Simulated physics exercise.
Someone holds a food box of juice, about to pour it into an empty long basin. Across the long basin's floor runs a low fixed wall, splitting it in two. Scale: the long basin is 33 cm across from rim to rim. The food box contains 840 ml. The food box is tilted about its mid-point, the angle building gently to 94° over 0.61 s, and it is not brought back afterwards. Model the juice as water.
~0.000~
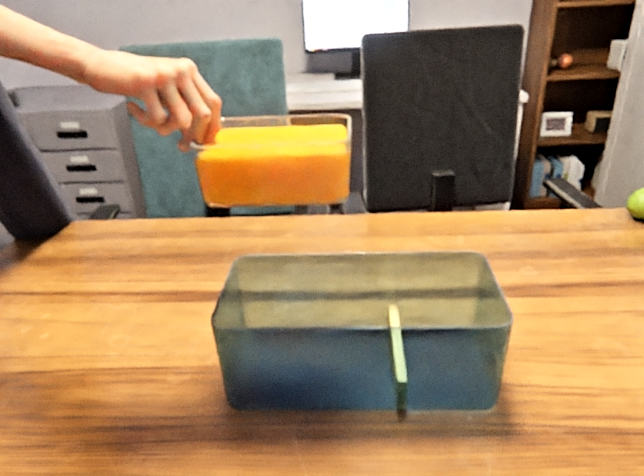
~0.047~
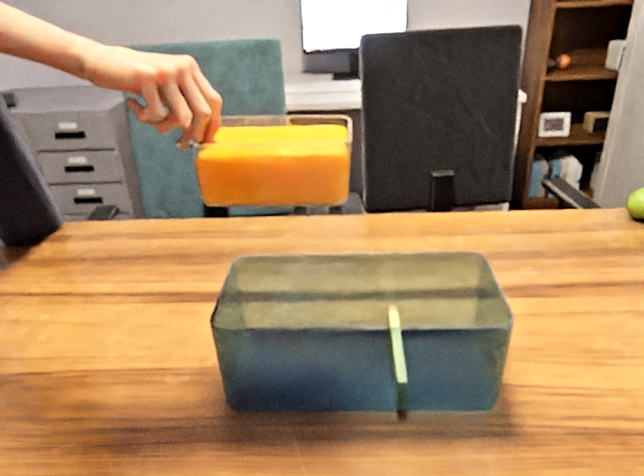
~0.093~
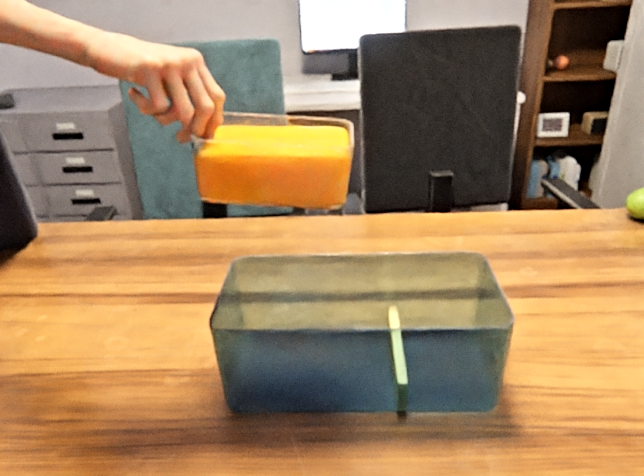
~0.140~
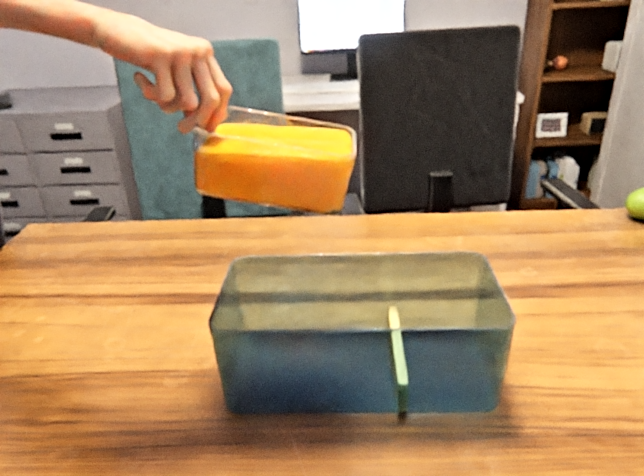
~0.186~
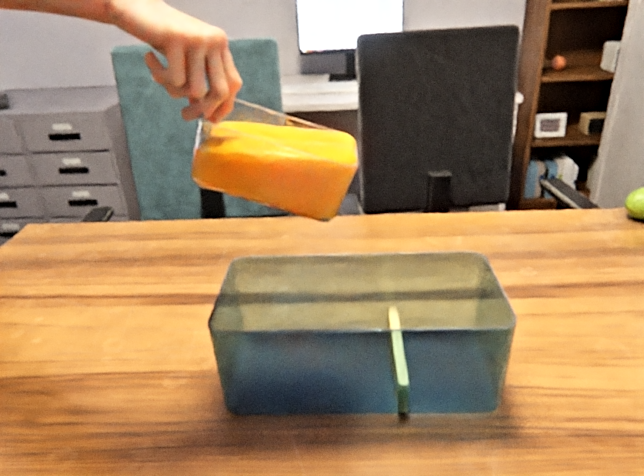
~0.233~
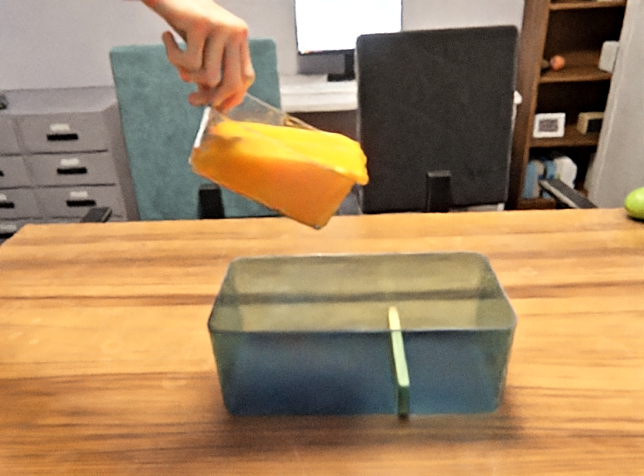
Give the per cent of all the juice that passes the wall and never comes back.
I would say 55 percent.
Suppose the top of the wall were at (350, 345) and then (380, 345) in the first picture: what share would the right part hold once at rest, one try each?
75 then 60 %.
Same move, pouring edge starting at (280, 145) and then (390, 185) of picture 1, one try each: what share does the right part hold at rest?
I'd expect close to 10 per cent and then close to 70 per cent.
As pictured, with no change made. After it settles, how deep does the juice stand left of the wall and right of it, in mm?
The left side settles near 10 mm and the right side near 28 mm.
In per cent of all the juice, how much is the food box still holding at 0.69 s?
About 5 % is still there.
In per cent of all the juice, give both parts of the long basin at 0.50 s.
Lab note: Left near 2, right near 26.
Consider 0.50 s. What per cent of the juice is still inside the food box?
Near 20 in a hundred.
By 0.50 s the tilt is 86° and 20 per cent is still to pour, 2 is left of the wall and 26 right of it.
By 0.69 s the tilt is 94° and 5 per cent is still to pour, 21 is left of the wall and 64 right of it.
By 0.89 s the tilt is 94° and 2 per cent is still to pour, 34 is left of the wall and 57 right of it.
By 1.11 s the tilt is 94° and 0 per cent is still to pour, 38 is left of the wall and 55 right of it.
At rest 39 per cent lies left of the wall, 55 right of it and 5 outside.
